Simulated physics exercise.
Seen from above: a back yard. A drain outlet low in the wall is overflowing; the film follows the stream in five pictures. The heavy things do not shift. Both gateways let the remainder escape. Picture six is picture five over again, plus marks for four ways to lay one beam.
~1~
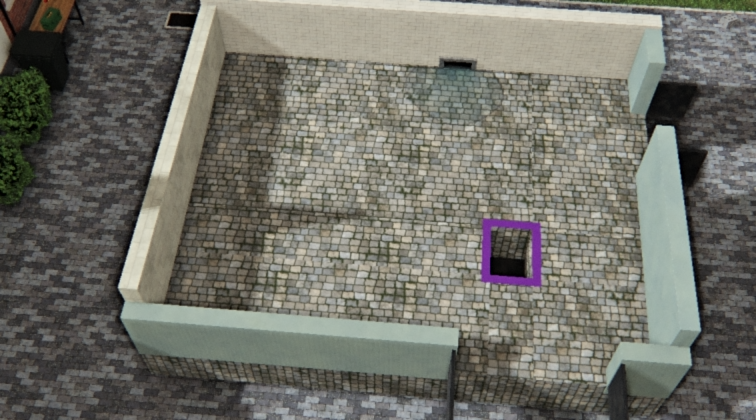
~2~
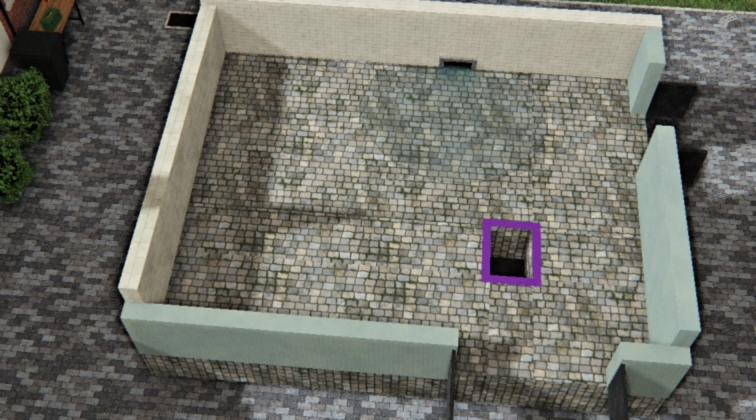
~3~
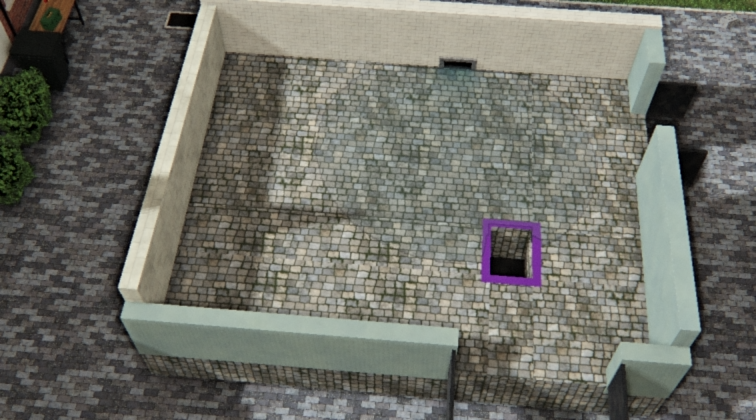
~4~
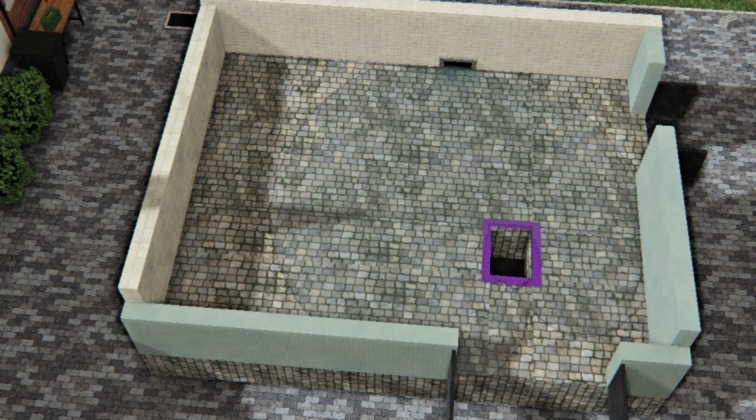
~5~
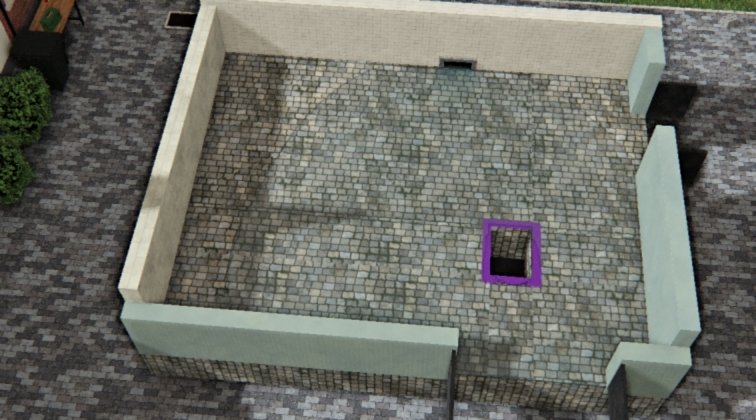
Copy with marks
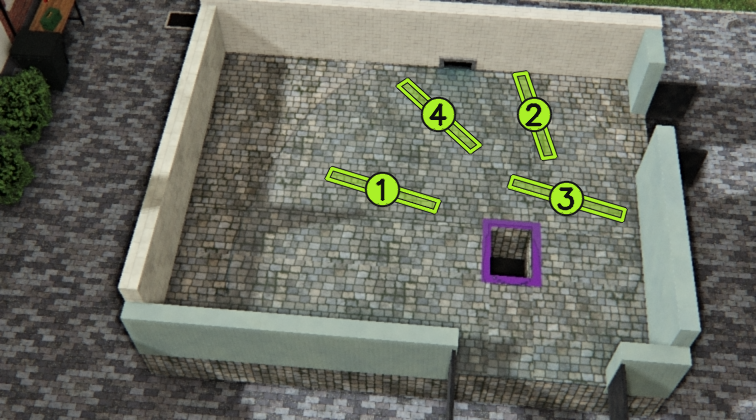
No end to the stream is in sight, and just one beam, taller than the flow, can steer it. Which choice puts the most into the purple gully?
1 beats the others.
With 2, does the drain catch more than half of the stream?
No, it does not.
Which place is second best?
Place 2.
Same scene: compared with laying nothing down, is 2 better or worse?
It is better.
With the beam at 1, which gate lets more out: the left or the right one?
More leaves on the left.
In lime, 1 from (329, 173) to (436, 206); 2 from (520, 73) to (549, 157); 3 from (511, 181) to (623, 215); 4 from (403, 83) to (475, 148).
If 1 is chosen, about 42 % of the stream goes into the purple gully, about 57 % out by the gates.
If 2 is chosen, about 27 % of the stream goes into the purple gully, about 73 % out by the gates.
If 3 is chosen, about 16 % of the stream goes into the purple gully, about 84 % out by the gates.
If 4 is chosen, about 13 % of the stream goes into the purple gully, about 86 % out by the gates.
